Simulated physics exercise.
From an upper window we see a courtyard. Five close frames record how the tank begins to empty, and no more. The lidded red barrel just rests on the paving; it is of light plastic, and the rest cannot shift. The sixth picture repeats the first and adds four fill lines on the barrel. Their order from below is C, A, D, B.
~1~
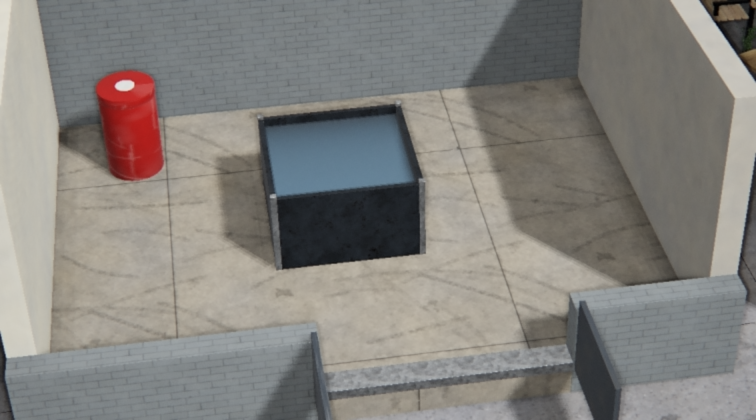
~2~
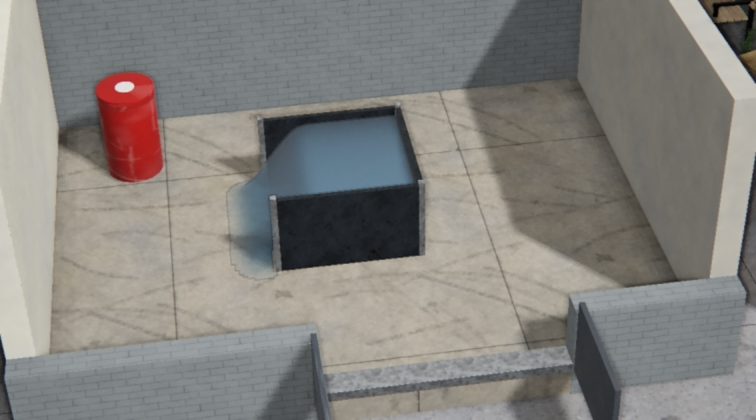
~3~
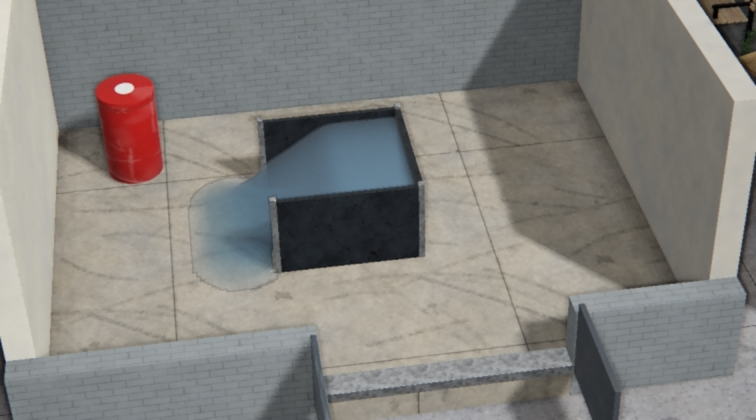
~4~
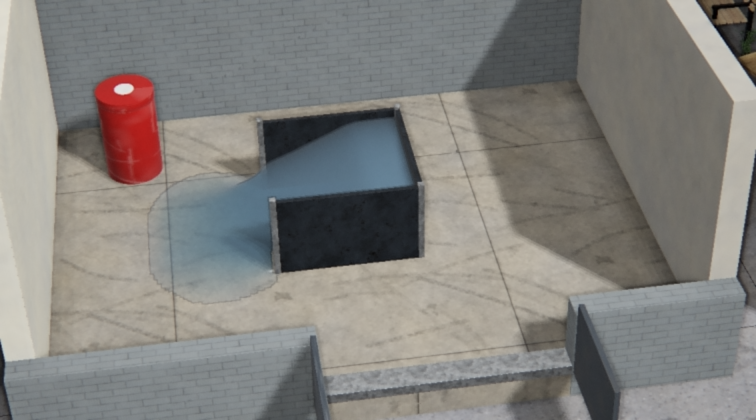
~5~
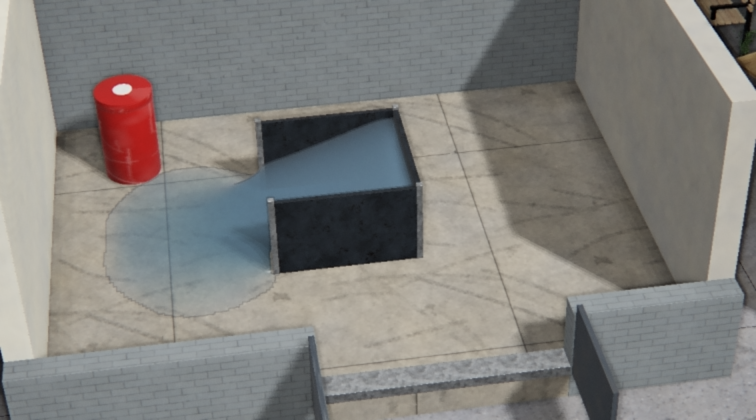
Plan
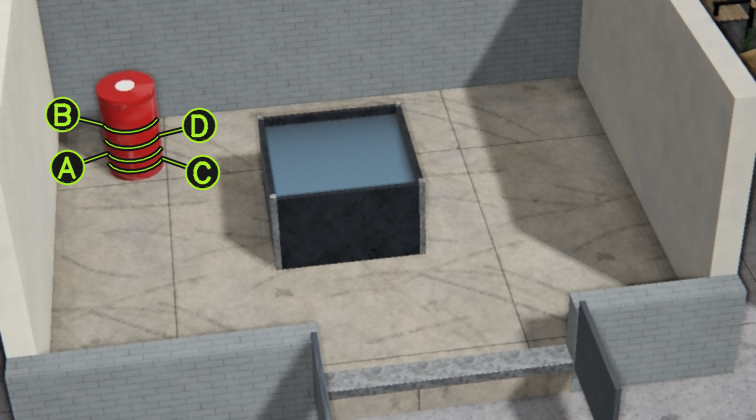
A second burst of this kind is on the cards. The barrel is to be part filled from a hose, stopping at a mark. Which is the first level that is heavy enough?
Mark A just does it.
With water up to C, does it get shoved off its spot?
Yes, that goes wrong.
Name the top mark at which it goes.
C.
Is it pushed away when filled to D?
No.
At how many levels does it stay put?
Three of the four.
On the marked copy, A at (134, 161); B at (130, 132); C at (136, 171); D at (132, 148); from the bottom up C, A, D, B.
If A is chosen, it does not move.
If B is chosen, it does not move.
If C is chosen, it is pushed about twice its own width away.
If D is chosen, it does not move.
